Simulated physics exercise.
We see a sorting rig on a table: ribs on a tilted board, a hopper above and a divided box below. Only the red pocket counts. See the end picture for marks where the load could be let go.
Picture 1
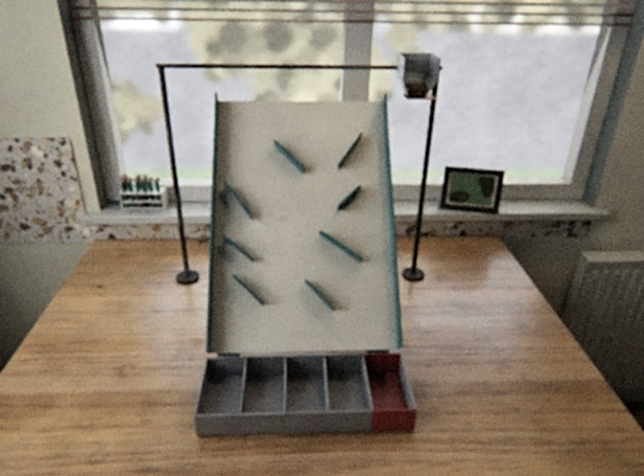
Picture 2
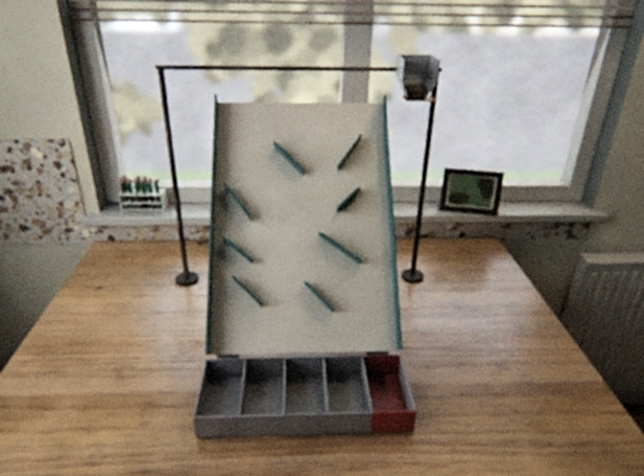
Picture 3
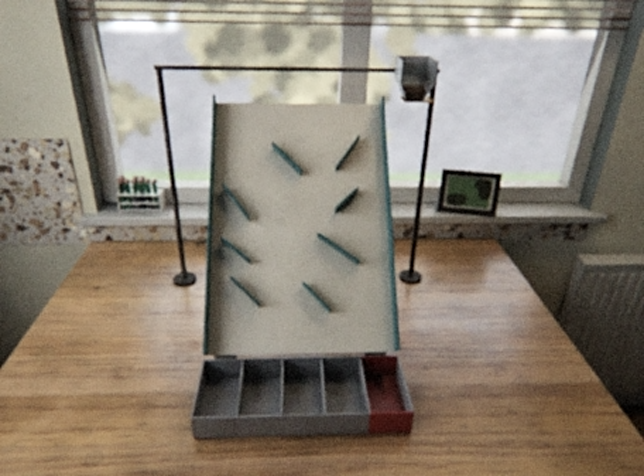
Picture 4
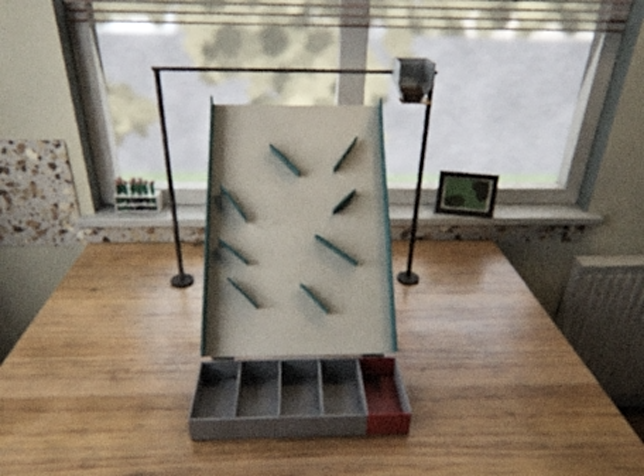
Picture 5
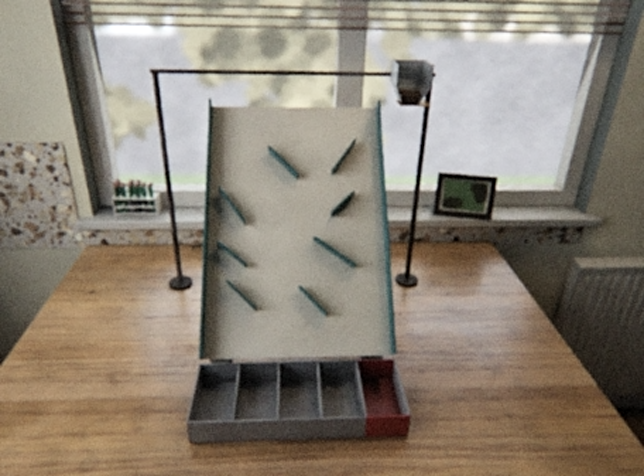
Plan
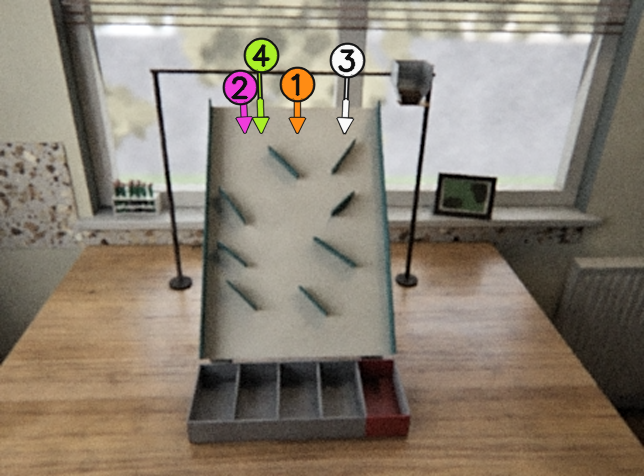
At the start, a pale tilted board with slanted ribs stands on a wooden table before a window, a small hopper above its right side and a divided box with a red right-hand pocket below. The view shifts very slightly, while nothing on the rig itself visibly moves.
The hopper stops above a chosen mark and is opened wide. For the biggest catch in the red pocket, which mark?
Mark 1.
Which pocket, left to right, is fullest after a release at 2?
The third.
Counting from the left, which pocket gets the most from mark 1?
The fifth from the left.
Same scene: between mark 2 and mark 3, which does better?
It is 3.
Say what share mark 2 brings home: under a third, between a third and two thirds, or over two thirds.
Mark 2 gives under a third.
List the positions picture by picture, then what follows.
The first picture shows hopper at (416, 89), allspice berries, door shut.
The second picture shows ribs (274, 141) to (303, 170), (338, 165) to (361, 134), (225, 183) to (250, 217).
The third picture shows ribs (336, 208) to (358, 187), (221, 237) to (249, 261), (318, 233) to (360, 262).
The fourth picture shows ribs (228, 278) to (256, 306), (301, 283) to (328, 312).
The fifth picture shows red pocket at (387, 425), number 5 of 5 from the left.
On the marked copy, mark 1 meets the board at (297, 127); mark 2 meets the board at (244, 127); mark 3 meets the board at (344, 127); mark 4 meets the board at (261, 127).
With 1, most in the red pocket, a small part in other pockets.
With 2, a stray few in the red pocket, most in other pockets, a small part outside the box.
With 3, about a quarter in the red pocket, about two thirds in other pockets, a small part outside the box.
With 4, a small part in the red pocket, most in other pockets.
